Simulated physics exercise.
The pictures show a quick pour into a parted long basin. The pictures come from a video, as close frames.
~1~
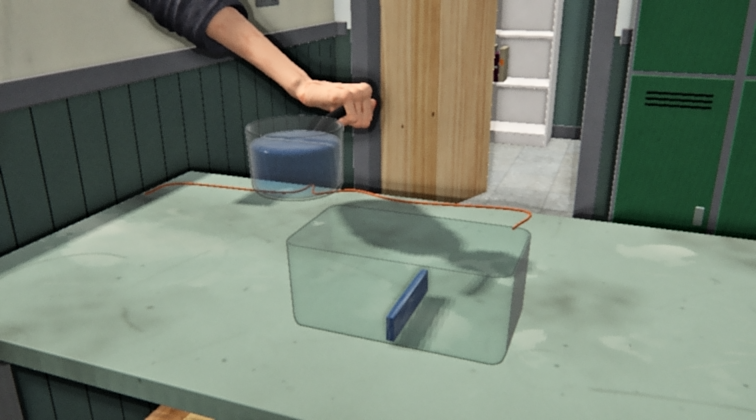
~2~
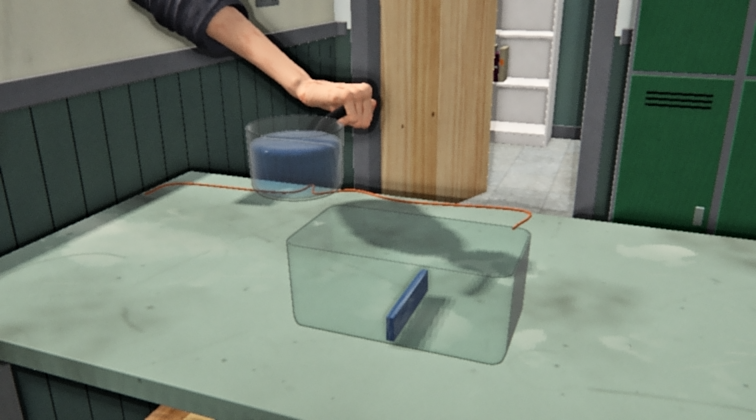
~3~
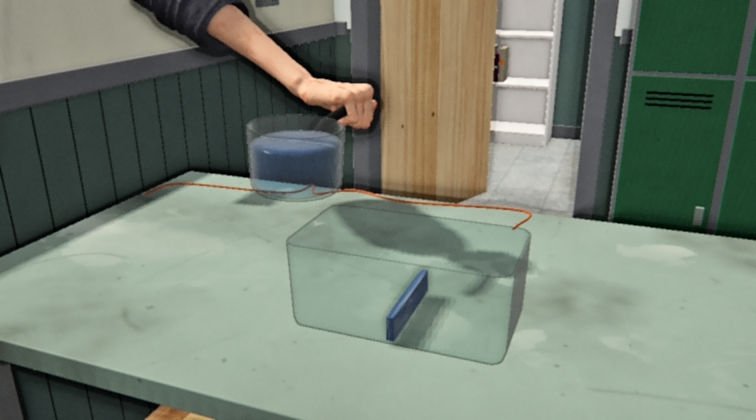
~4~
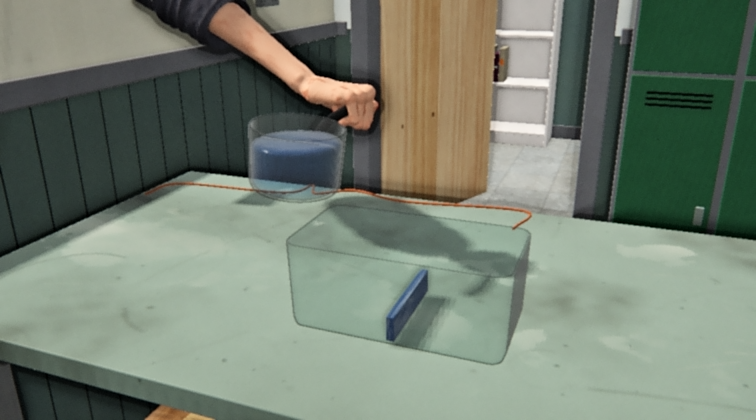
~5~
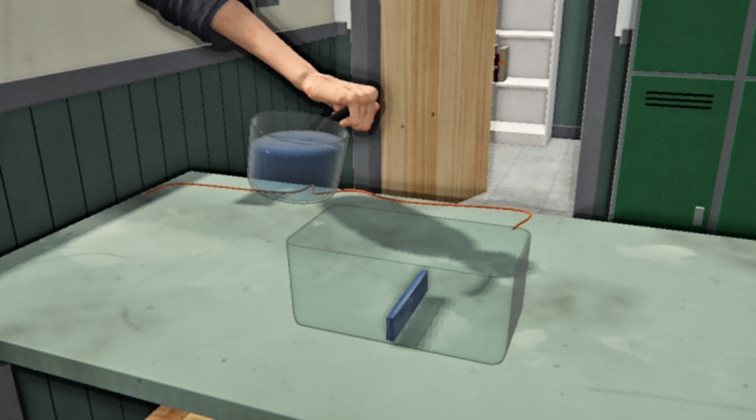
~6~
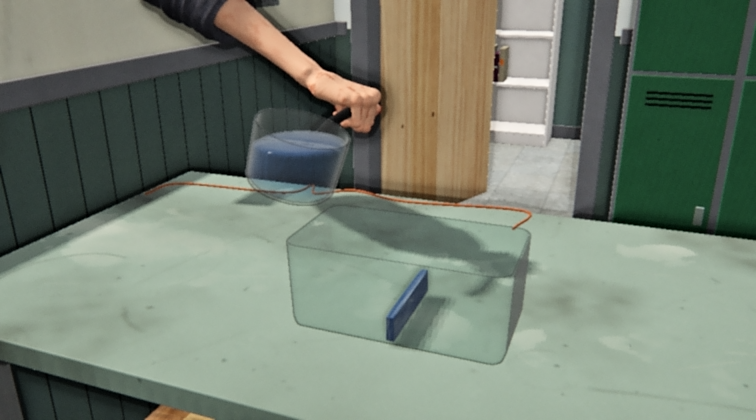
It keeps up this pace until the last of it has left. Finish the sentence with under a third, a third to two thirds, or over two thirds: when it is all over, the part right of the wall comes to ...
When it is all over, the part right of the wall comes to under a third.
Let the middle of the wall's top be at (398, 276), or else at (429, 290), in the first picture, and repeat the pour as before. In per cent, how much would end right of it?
The first placement gives around 5 percent, the second 5 percent.
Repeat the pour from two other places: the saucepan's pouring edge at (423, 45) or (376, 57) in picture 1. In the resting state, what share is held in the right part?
First about 70, then 85 per cent.
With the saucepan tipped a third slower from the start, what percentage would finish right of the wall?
It comes to some 10 in a hundred.
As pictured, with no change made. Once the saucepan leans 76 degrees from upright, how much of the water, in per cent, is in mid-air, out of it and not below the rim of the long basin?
I'd say some 25 per cent.
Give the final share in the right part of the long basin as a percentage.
Near 10 %.
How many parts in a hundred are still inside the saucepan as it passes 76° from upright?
Roughly 65 percent remains at that point.
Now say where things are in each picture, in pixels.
In the first picture, it leans 0°; its right rim is at (338, 131); the water meets the walls at (259, 137) and (338, 144); the long basin's rim runs from (310, 223) to (522, 254); the wall's top is at (409, 293).
In the second picture, it leans 1°; its right rim is at (338, 132); the water meets the walls at (259, 137) and (338, 144).
In the third picture, it leans 3°; its right rim is at (339, 134); the water meets the walls at (259, 137) and (339, 145).
In the fourth picture, it leans 7°; its right rim is at (341, 137); the water meets the walls at (260, 136) and (340, 146).
In the fifth picture, it leans 11°; its right rim is at (343, 142); the water meets the walls at (261, 137) and (342, 147).
In the sixth picture, it leans 17°; its right rim is at (345, 147); the water meets the walls at (260, 139) and (344, 147).
A moment on, the saucepan is tipped on its side and 64 per cent is still to pour, 12 is left of the wall and 0 right of it.
Next, the saucepan is tipped right over and 15 per cent is still to pour, 77 is left of the wall and 1 right of it.
Then the saucepan is tipped right over and 2 per cent is still to pour, 90 is left of the wall and 6 right of it.
Later the saucepan is tipped right over and 0 per cent is still to pour, 88 is left of the wall and 11 right of it.
In the end 88 per cent lies left of the wall, 11 right of it and 1 outside.
